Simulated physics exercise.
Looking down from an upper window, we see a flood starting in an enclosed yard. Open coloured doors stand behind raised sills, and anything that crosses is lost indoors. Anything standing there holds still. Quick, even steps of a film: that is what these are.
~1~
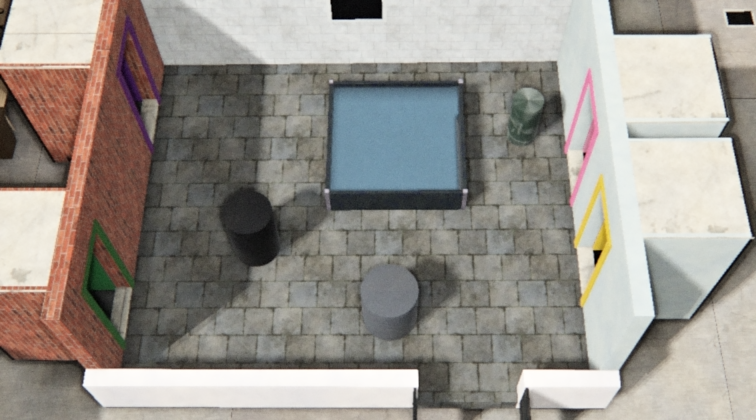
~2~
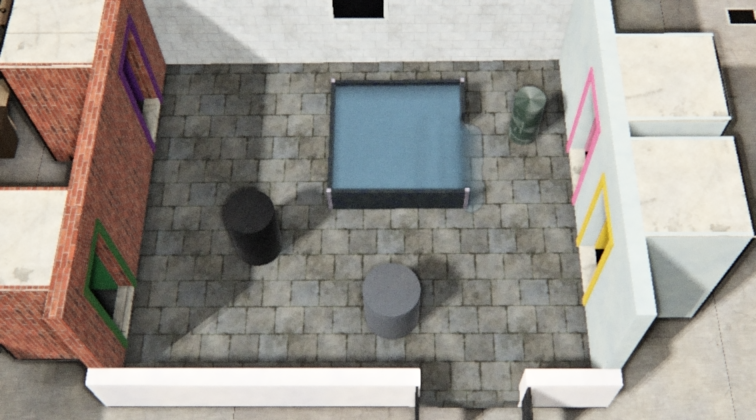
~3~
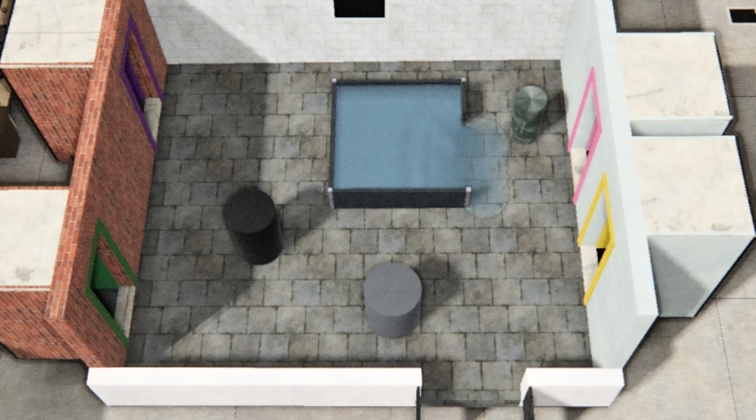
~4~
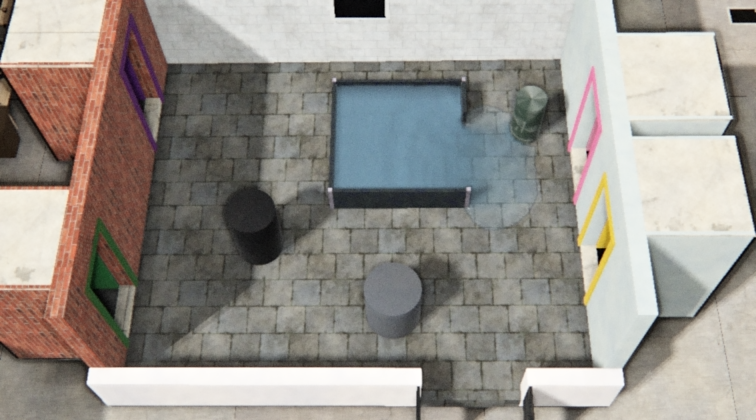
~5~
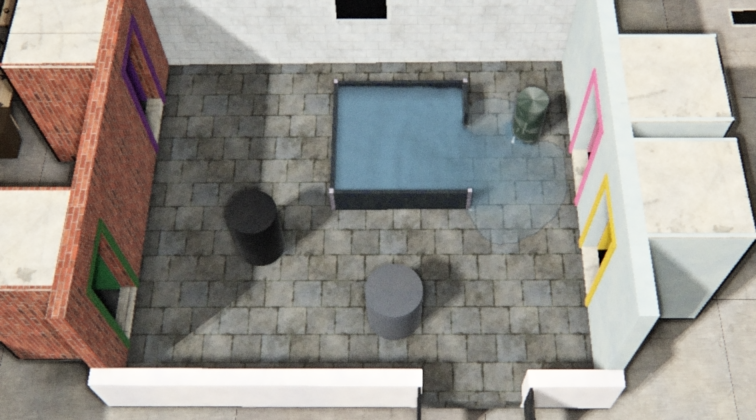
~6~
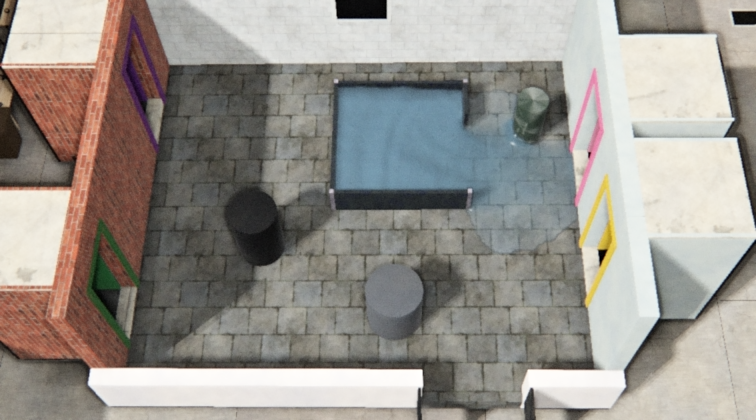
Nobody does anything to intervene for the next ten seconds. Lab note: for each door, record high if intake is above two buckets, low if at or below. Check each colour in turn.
Yellow door: High; purple door: Low; pink door: High; green door: Low.
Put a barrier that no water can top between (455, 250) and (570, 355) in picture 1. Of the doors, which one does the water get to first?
The pink-painted one is first.
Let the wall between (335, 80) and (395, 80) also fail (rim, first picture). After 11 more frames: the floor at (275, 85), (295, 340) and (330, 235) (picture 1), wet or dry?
Following the listed order, the three come out reached by the spill, not reached and not reached.
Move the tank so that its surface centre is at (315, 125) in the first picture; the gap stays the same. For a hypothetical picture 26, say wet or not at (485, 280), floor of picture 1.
At that place: Awash.
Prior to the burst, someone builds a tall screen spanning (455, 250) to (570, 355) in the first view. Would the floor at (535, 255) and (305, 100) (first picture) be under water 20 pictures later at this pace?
Taking the points in order, the first is inundated and the second is high and dry.
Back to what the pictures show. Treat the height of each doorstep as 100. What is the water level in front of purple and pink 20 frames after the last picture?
Roughly 0 and 150 %.
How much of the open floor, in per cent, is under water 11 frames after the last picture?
It comes to 20 per cent.
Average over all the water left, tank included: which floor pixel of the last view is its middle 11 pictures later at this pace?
At about (455, 167).
A moment on, water covers 15 % of the floor; the yellow door wet at the sill, nothing in, the purple door not reached, the pink door over two buckets in, the green door not reached.
Next, water covers 20 % of the floor; the yellow door under two buckets in, the purple door not reached, the pink door far over two buckets in, the green door not reached.
Then, water covers 30 % of the floor; the yellow door over two buckets in, the purple door not reached, the pink door far over two buckets in, the green door not reached.
Later, water covers 50 % of the floor; the yellow door over two buckets in, the purple door not reached, the pink door far over two buckets in, the green door not reached.
In the end, water covers 75 % of the floor; the yellow door over two buckets in, the purple door wet at the sill, nothing in, the pink door far over two buckets in, the green door wet at the sill, nothing in.
